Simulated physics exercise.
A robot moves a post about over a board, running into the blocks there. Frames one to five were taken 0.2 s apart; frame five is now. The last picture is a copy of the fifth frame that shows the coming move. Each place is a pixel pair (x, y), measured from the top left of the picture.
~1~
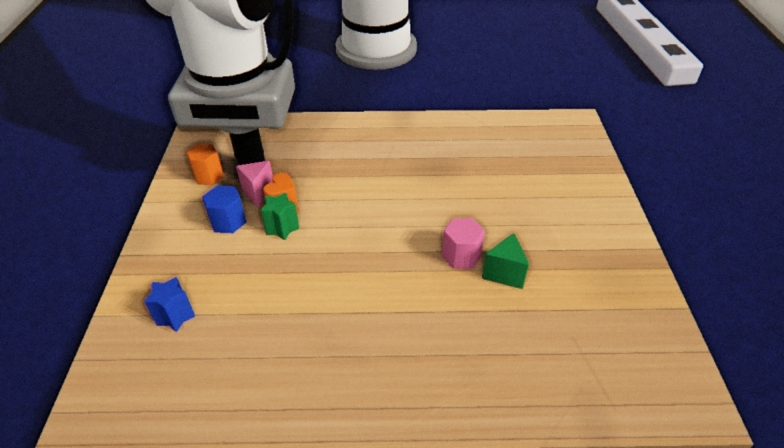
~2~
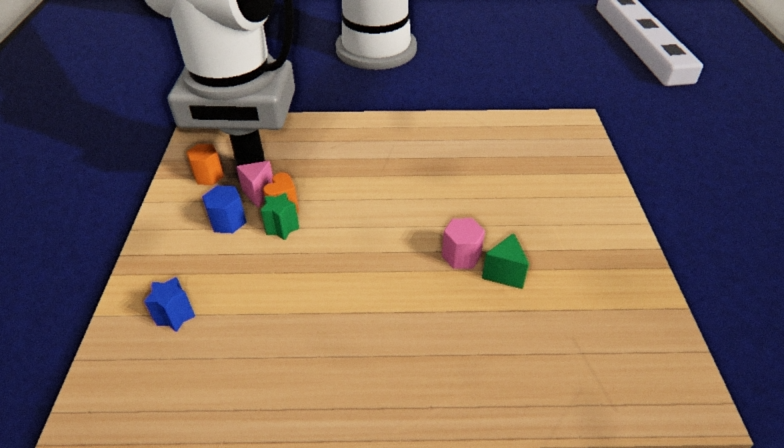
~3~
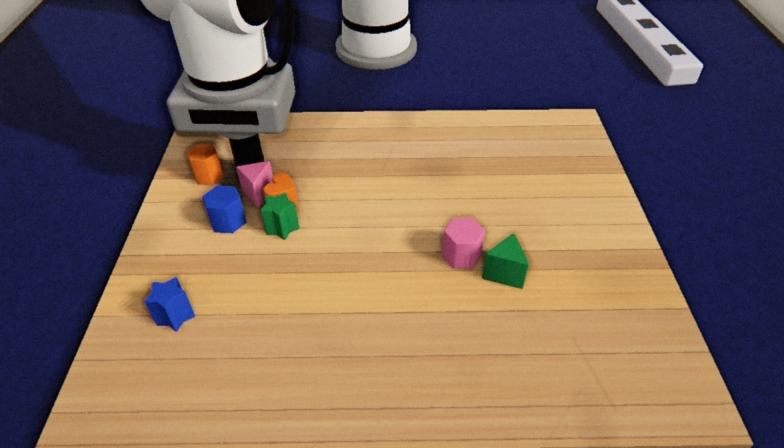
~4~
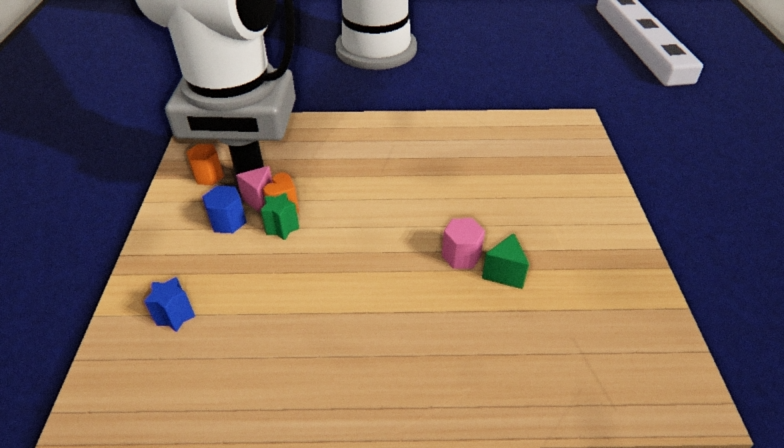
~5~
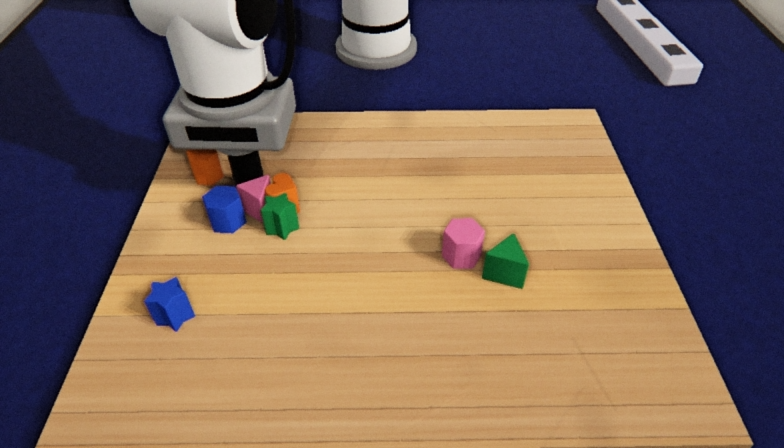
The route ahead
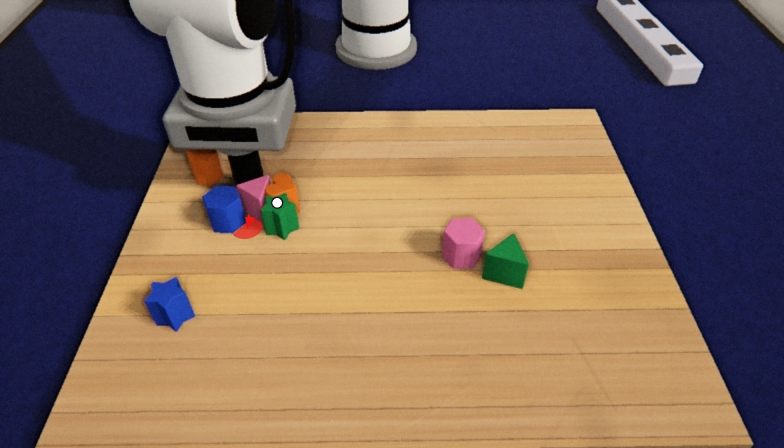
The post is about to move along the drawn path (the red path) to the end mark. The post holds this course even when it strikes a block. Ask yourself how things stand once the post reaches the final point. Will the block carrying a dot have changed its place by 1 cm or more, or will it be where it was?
It moves.
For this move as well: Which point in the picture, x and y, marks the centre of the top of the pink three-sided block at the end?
I'd guess (258, 216).
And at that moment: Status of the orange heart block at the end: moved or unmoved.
Once the path ends, it is where it was.
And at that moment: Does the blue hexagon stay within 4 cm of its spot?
The answer is yes.
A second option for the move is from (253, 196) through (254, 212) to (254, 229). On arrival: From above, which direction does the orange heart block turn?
I'd predict that, seen from above, the orange heart block rotates counter-clockwise.
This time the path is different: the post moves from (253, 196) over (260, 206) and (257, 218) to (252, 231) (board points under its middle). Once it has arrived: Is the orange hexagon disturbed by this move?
At the moment the path ends, the orange hexagon still stands where it did.
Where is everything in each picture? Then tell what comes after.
Tip of the post at (252, 165), middles of tops, blue hexagon at (221, 196), pink three-sided block at (253, 169), green star at (277, 203), orange heart block at (280, 183), in the first frame.
Post at (252, 167), nothing pushed, in the second frame.
Post at (252, 170), nothing pushed, in the third frame.
Post at (251, 177), pink three-sided block at (254, 176), in the fourth frame.
Post at (251, 186), blue hexagon at (221, 196), pink three-sided block at (255, 186), green star at (277, 203), orange heart block at (280, 184), in the fifth frame.
The line goes straight from (253, 196) to (247, 228); the dot is on the green star.
The first path, step by step. Halfway along, post at (248, 202); blue hexagon at (214, 203), turned 20° clockwise; pink three-sided block at (257, 201); green star at (282, 206).
At the end, post at (245, 219); blue hexagon at (207, 211), turned 65° clockwise; pink three-sided block at (258, 216), turned 25° anticlockwise; green star at (284, 207), turned 20° anticlockwise; orange heart block unmoved.
